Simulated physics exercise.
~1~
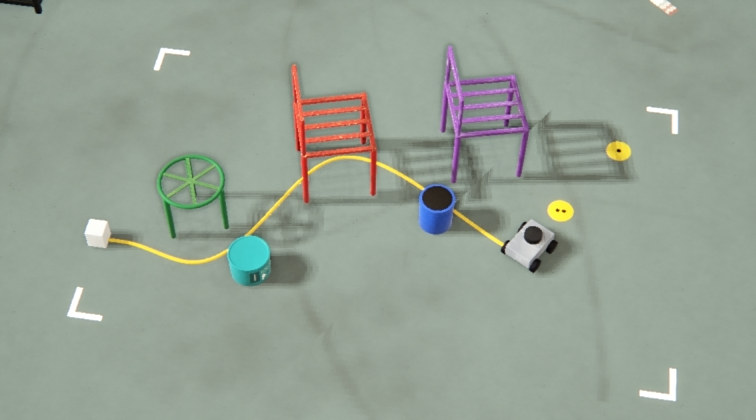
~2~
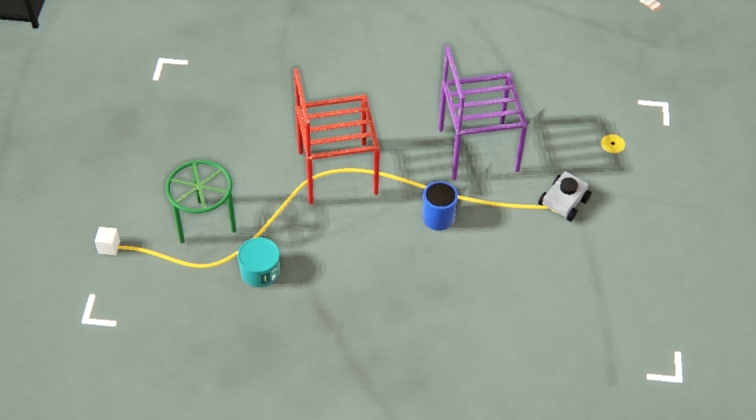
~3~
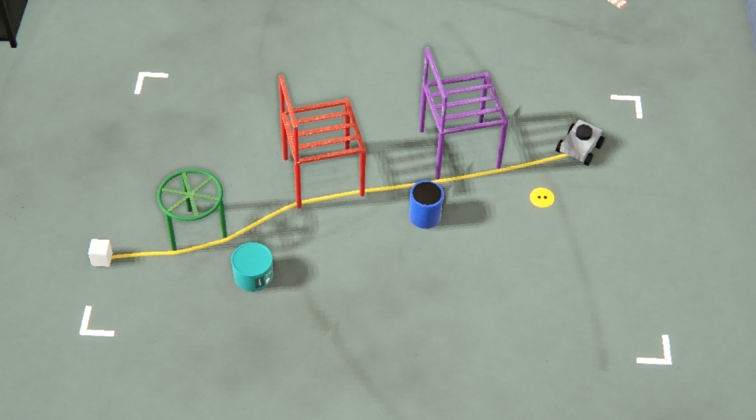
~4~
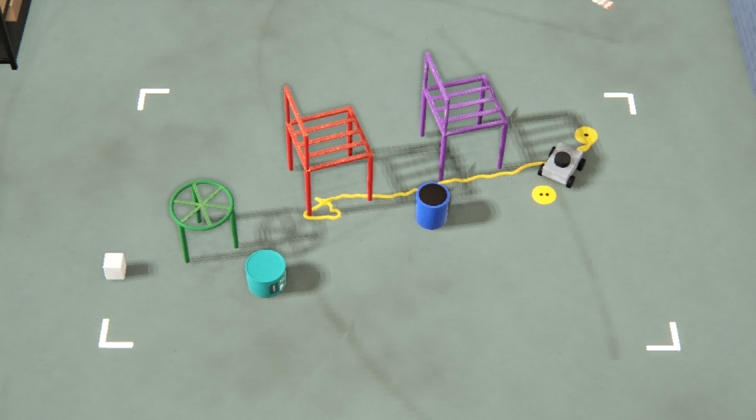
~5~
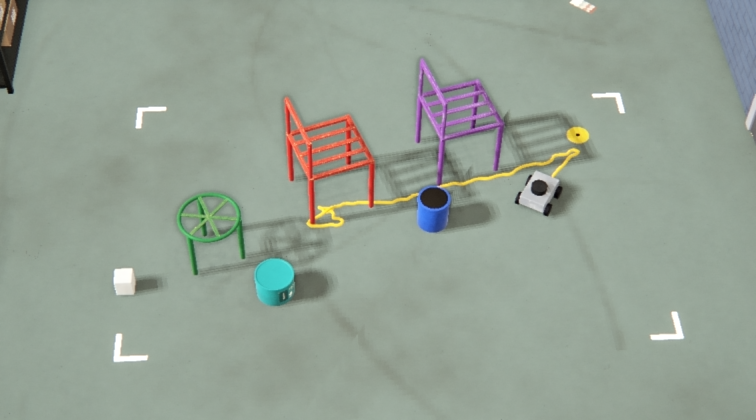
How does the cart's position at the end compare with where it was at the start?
At the start the cart sits below and to the right of the blue pot, just short of the nearer yellow mark. At the end it is a little higher up, to the right of the pot and over that mark.
